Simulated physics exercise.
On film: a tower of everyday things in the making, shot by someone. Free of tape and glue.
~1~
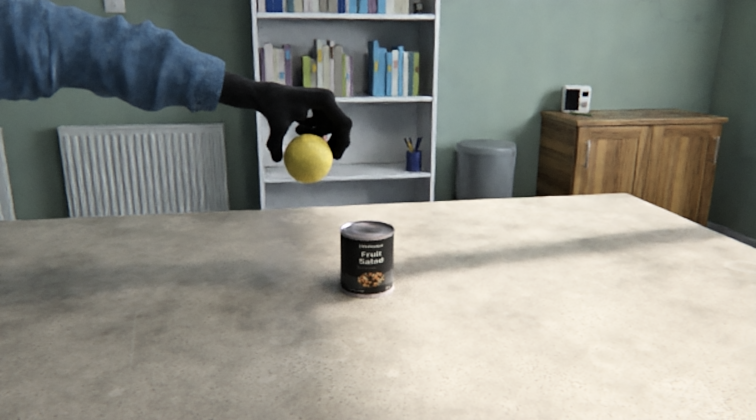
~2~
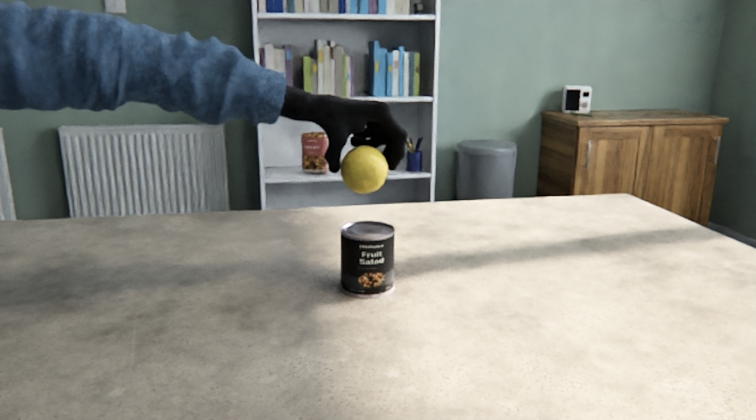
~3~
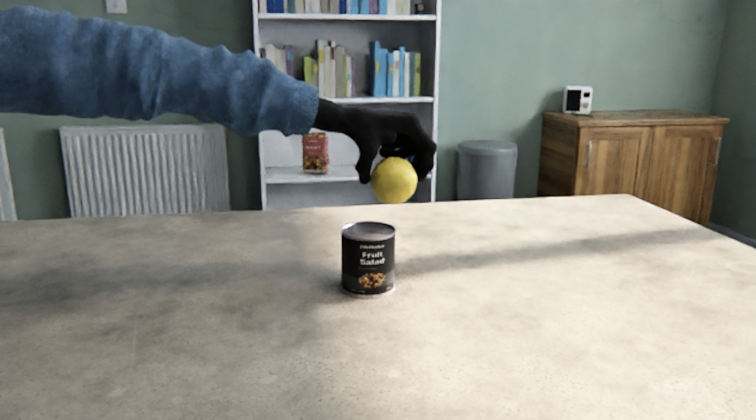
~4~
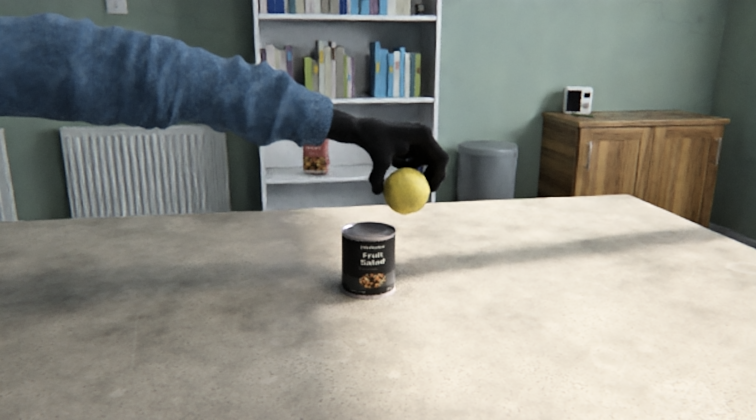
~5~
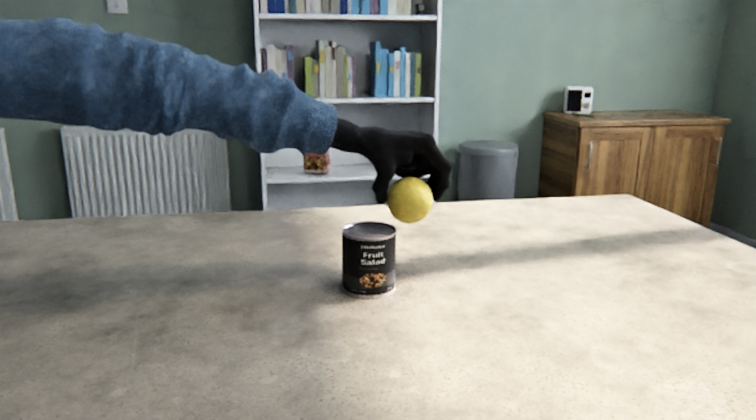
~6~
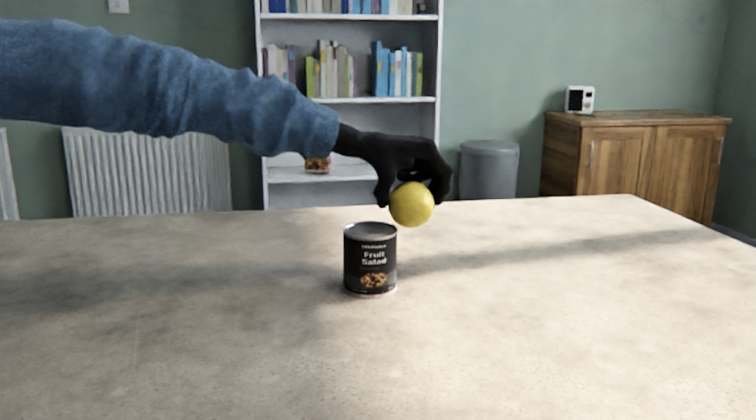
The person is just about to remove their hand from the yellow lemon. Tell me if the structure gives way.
It gives way.
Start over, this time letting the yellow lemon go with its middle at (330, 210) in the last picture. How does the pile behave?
Next, the heap comes down.
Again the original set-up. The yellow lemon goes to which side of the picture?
Its movement is toward the right.
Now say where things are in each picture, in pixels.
The first frame shows on its way; yellow lemon (308, 159); black pot (367, 258).
The second frame shows on its way; yellow lemon (364, 169); black pot (368, 259).
The third frame shows on its way; yellow lemon (394, 180); black pot (368, 259).
The fourth frame shows on its way; yellow lemon (406, 191); black pot (369, 259).
The fifth frame shows on its way; yellow lemon (410, 200); black pot (369, 259).
The sixth frame shows in place under the hand; yellow lemon (411, 204); black pot (370, 259).
Then, 0.20 s later than the last frame, yellow lemon moved a little near (419, 219).
Then, 0.30 s later than the last frame, yellow lemon now fallen.
When it is over, fallen, yellow lemon; black pot as before. End places, in pixels of the last picture, yellow lemon near (437, 263). The pile gives way.
